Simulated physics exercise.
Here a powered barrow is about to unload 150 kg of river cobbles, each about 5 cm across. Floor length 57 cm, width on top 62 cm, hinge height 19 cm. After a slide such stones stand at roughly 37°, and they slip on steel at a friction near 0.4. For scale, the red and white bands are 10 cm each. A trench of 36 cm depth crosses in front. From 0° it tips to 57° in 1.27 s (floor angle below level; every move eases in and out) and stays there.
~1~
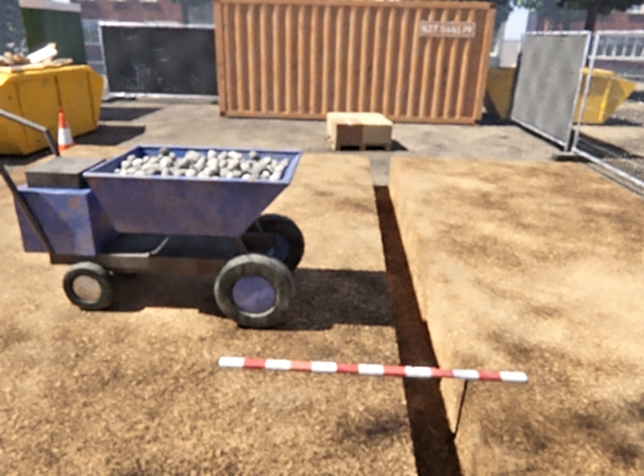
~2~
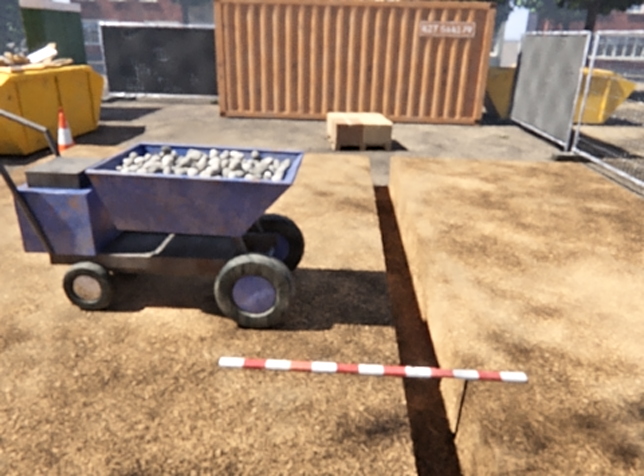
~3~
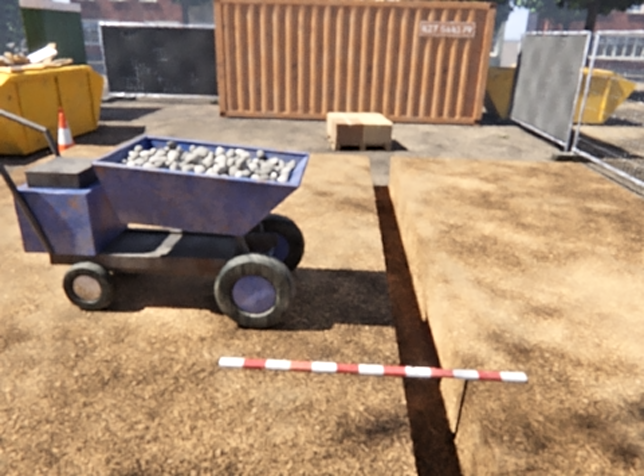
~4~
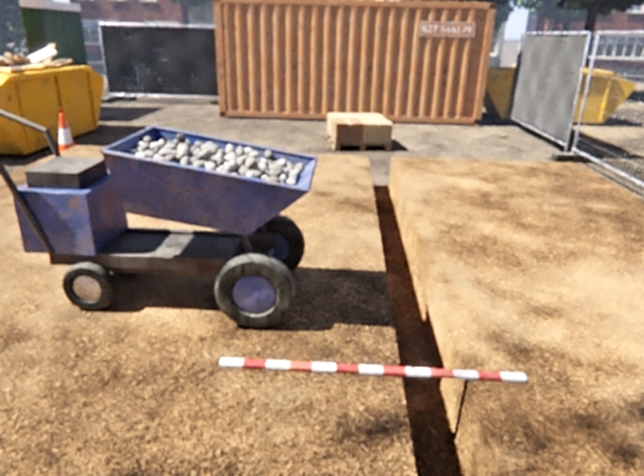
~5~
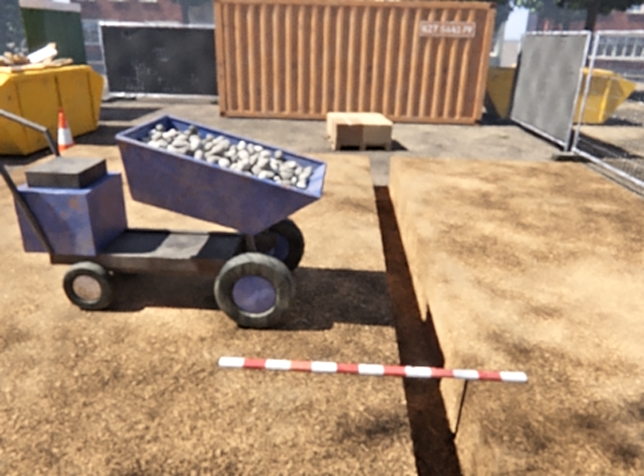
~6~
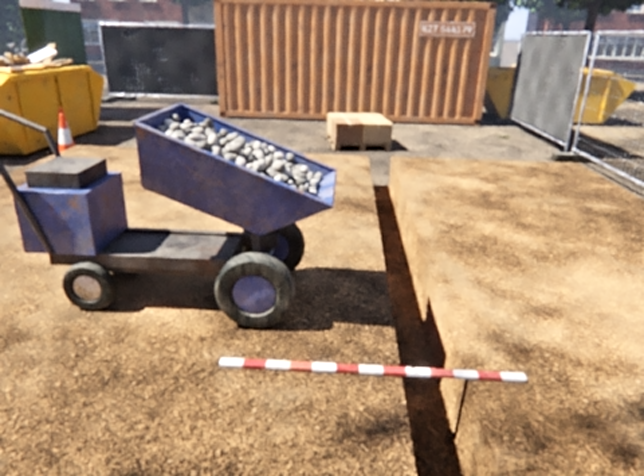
To begin with, a blue powered barrow loaded with grey stones stands level on brown ground, left of a narrow trench and behind a red and white striped pole. The tray then begins tilting, its rear rising slowly. It steepens steadily toward the right, the stones still inside while the wheels stay put.
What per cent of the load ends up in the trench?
About 68 per cent.
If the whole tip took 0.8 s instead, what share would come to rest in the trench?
In that case some 60 per cent.
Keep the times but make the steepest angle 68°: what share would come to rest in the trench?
In that case some 90 per cent.
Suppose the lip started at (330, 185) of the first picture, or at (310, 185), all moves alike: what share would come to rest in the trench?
Near 50 per cent from the first place, 65 from the second.
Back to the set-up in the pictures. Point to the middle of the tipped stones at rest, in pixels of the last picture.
Their middle is at about (411, 344).
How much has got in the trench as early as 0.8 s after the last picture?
Some 10 per cent.
Then, 0.4 s after the last picture the floor is at 48°, 100 % in the tray; the foremost stones are at (357, 222).
Then, 0.8 s after the last picture the floor is at 57°, 82 % in the tray, 6 % short of the trench, 12 % in the trench; the foremost stones are at (432, 331).
Then, 1.2 s after the last picture the floor is at 57°, 53 % in the tray, 6 % short of the trench, 38 % in the trench, 3 % past the trench; the foremost stones are at (485, 301).
Then, 3.1 s after the last picture the floor is at 57°, 23 % in the tray, 7 % short of the trench, 68 % in the trench, 3 % past the trench; the foremost stones are at (544, 299).
